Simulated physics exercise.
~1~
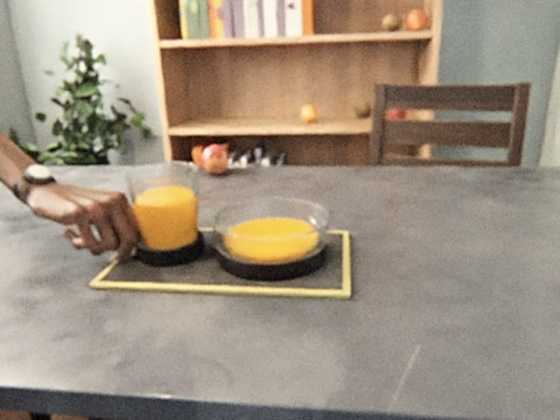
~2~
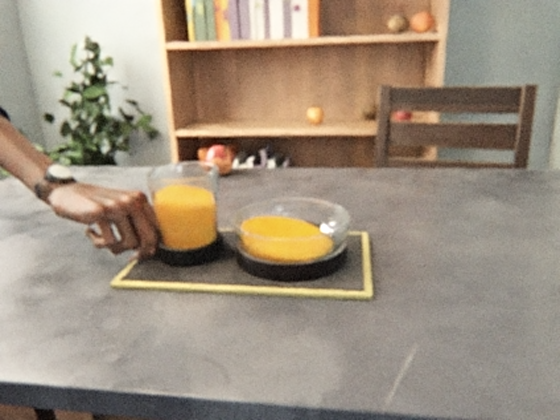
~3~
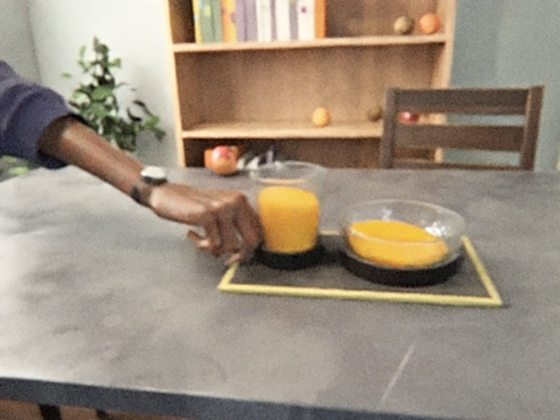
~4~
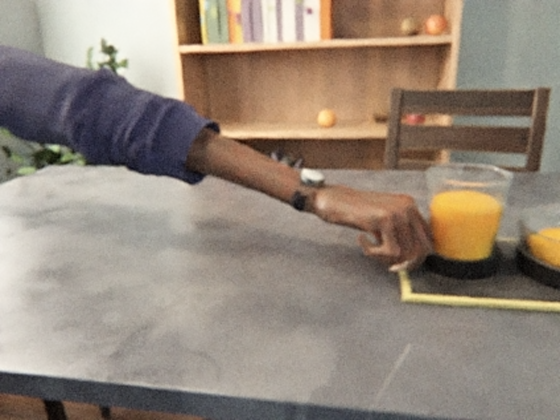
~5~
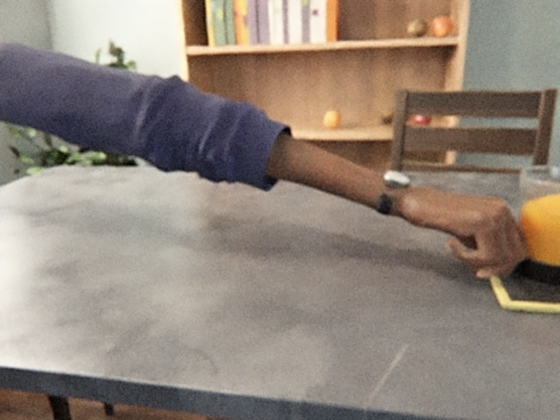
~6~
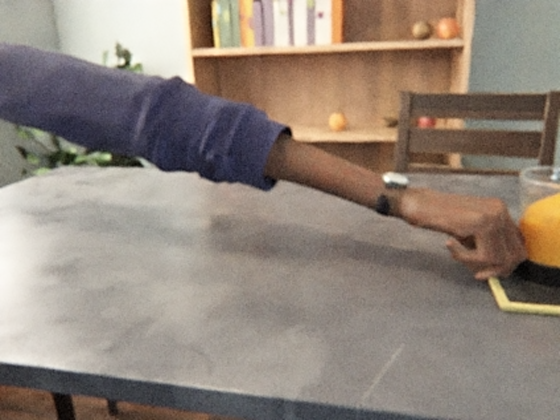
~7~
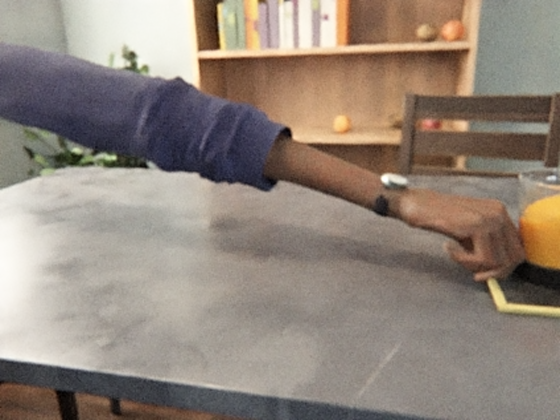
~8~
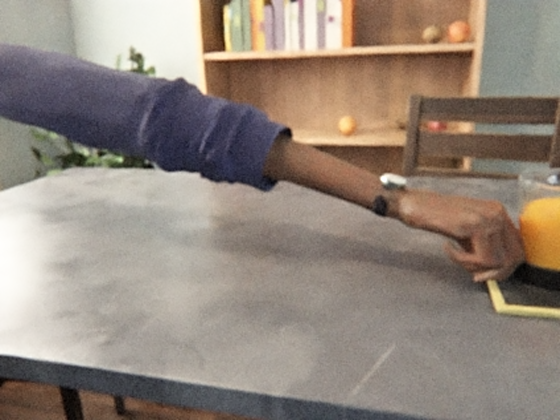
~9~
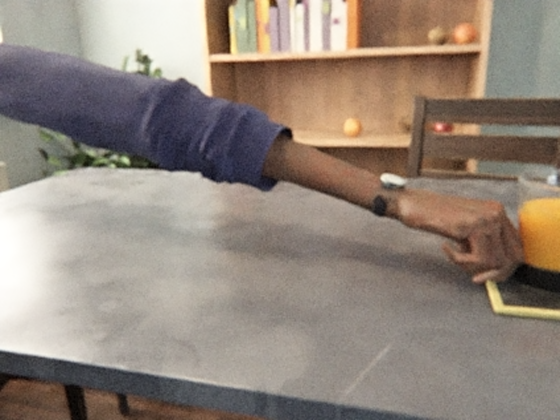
A dark tray with a yellow rim, carrying a glass of orange juice on the left and a round clear bowl of juice on the right, sits on a grey table seen from the front and slightly above. Behind stand a wooden bookshelf, a chair and a leafy plant. A hand wearing a wristwatch reaches in from the left and pushes the tray smoothly to the right, its blue sleeve coming into view. The bowl slides out of sight past the right edge. Finally the tray stops, the hand resting beside the partly visible glass, its juice still inside.
